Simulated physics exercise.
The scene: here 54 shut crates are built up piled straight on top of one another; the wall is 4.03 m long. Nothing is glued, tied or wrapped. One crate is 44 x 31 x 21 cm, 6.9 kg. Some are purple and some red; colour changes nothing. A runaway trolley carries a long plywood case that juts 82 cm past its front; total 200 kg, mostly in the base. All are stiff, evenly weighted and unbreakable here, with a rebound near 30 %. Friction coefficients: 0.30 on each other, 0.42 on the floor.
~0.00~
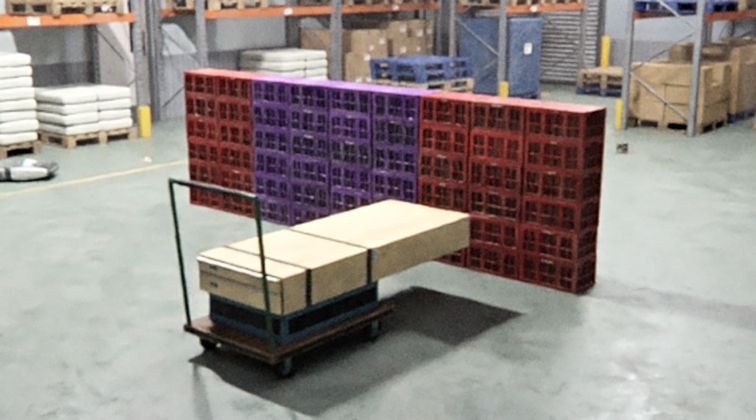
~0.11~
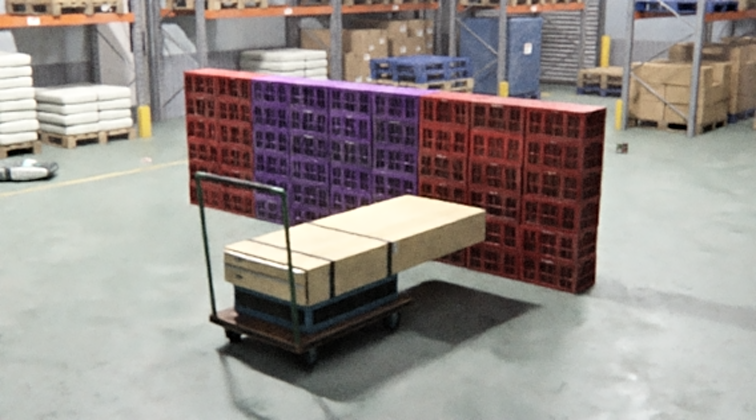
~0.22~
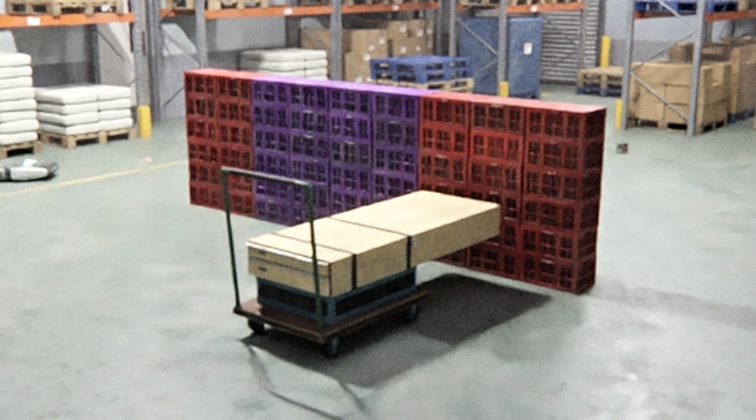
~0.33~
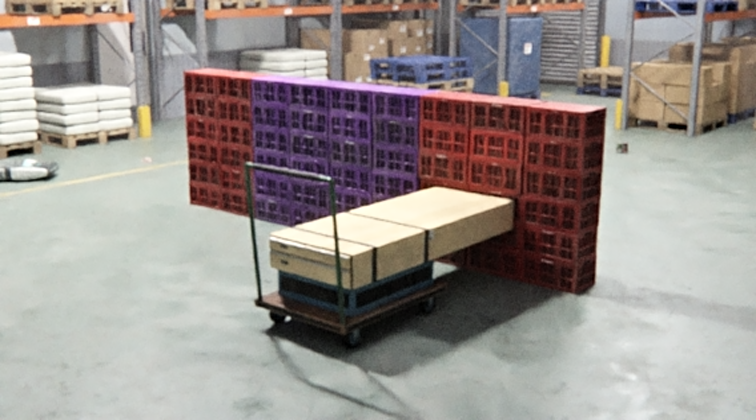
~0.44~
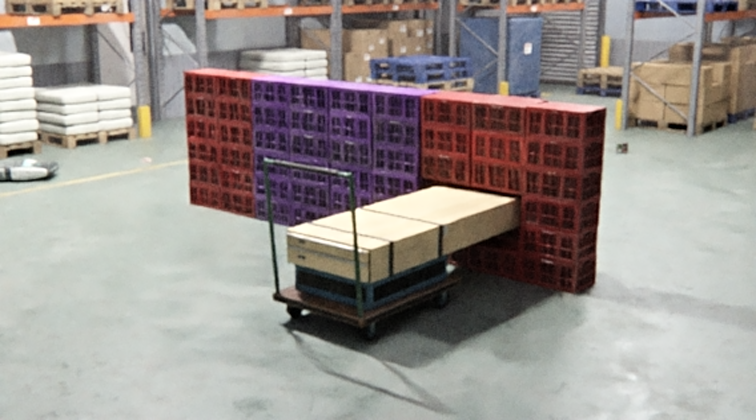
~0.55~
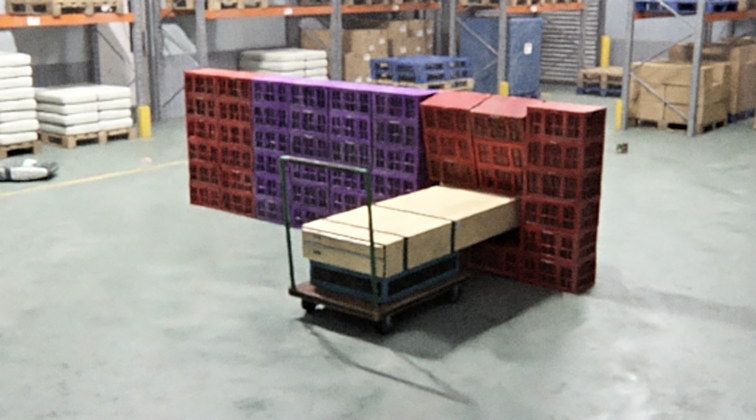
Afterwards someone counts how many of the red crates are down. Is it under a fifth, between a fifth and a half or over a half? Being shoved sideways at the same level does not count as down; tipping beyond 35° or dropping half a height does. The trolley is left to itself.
The part is from a fifth to a half.
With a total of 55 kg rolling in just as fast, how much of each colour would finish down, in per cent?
In that case red 30, purple 0 per cent.
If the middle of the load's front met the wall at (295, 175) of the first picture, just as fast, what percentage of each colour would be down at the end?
Then red 0, purple 40 per cent.
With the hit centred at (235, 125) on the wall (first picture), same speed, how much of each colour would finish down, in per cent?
Then red 20, purple 10 per cent.
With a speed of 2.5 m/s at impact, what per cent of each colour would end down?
In that case red 30, purple 0 per cent.
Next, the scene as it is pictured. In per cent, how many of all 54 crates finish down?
Near 20 per cent.
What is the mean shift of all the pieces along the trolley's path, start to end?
Some 20 cm on average.
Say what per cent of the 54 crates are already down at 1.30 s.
By then 20 per cent.
Around 0.66 s, load 42 cm past the wall's line, still rolling; 2 of the 30 red crates down (2 of 54 in all colours); top red crate unmoved.
Around 0.92 s, load 70 cm past the wall's line, still rolling; 8 of the 30 red crates down (8 of 54 in all colours); top red crate unmoved.
Around 1.30 s, load 1.03 m past the wall's line, still rolling; 10 of the 30 red crates down (10 of 54 in all colours); top red crate unmoved.
Around 1.82 s, load 1.28 m past the wall's line, still rolling; 10 of the 30 red crates down (10 of 54 in all colours); top red crate unmoved.
Finally (2.5 s), load 1.34 m past the wall's line, stopped; 10 of the 30 red crates down (10 of 54 in all colours); top red crate unmoved; top purple crate unmoved. That is 33 per cent. Seen by the last camera, middles, top red crate near (213, 83), top purple crate near (321, 95).
